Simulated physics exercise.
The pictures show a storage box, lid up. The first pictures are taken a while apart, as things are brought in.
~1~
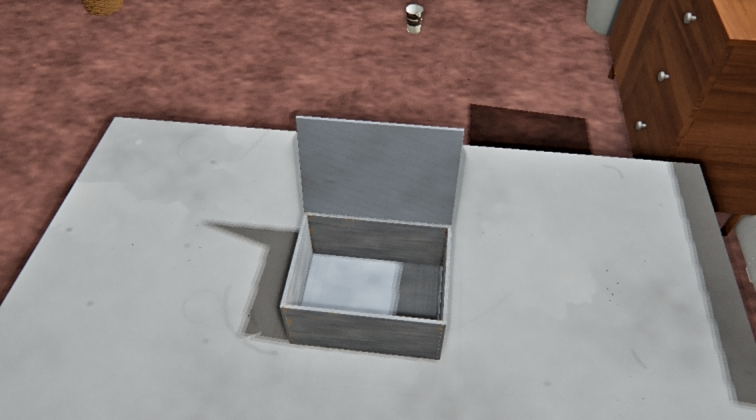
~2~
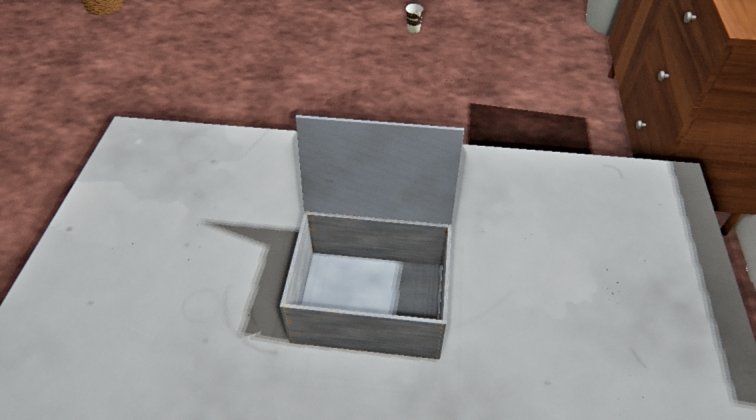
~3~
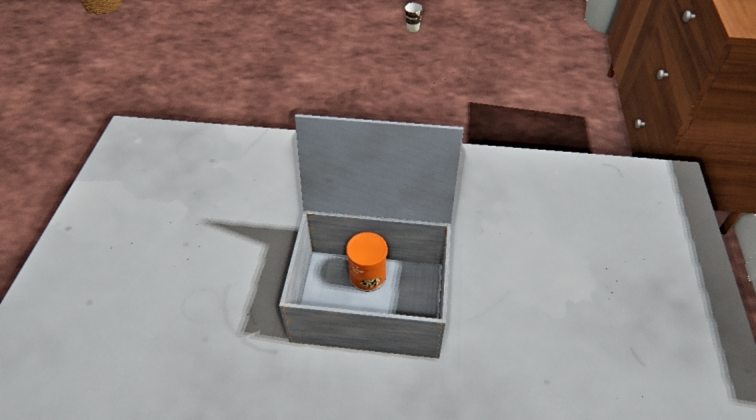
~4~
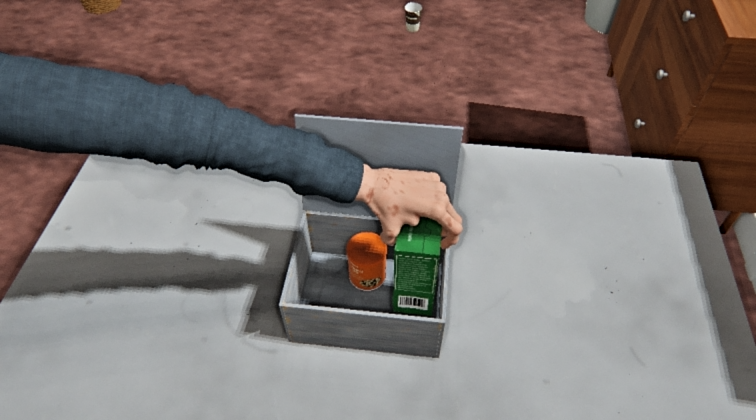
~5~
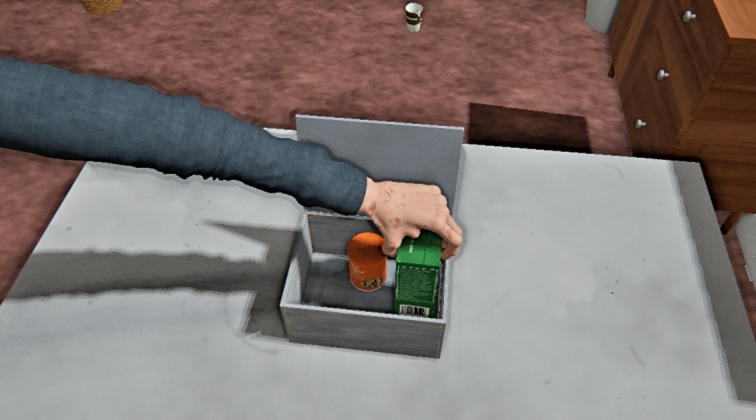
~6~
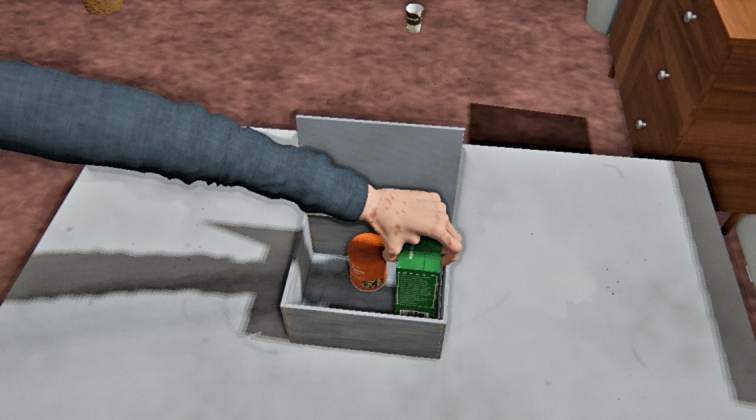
An open gray box sat empty on a table until an orange tin appeared inside, and then a hand reached in from the left and lowered a green carton beside it, still gripping it.
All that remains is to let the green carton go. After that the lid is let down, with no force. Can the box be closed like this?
It is held up.
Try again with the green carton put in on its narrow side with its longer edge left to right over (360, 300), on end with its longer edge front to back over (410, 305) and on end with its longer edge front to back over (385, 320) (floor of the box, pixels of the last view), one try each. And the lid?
First, it shuts flat; second, it will not close; third, it will not close.
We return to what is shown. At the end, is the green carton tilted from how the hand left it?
It keeps its pose.
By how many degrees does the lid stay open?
About 45°.
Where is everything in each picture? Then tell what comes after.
The last thing is not in view yet, in the first picture.
The last thing is not in view yet, in the second picture.
The last thing is not in view yet; orange tin (367, 263), in the third picture.
On its way; green carton (417, 265); orange tin (367, 263), in the fourth picture.
On its way; green carton (418, 275); orange tin (368, 263), in the fifth picture.
Put in, still held; green carton (418, 280); orange tin (368, 263), in the sixth picture.
Then, 1.10 s past the last view, lid starting down.
Then, 1.40 s past the last view, lid 73° above the rim.
Then, 1.60 s past the last view, lid 57° above the rim.
Finally, lid 46° above the rim; both still in place. Final places as the last picture's camera would see them, green carton near (418, 280).
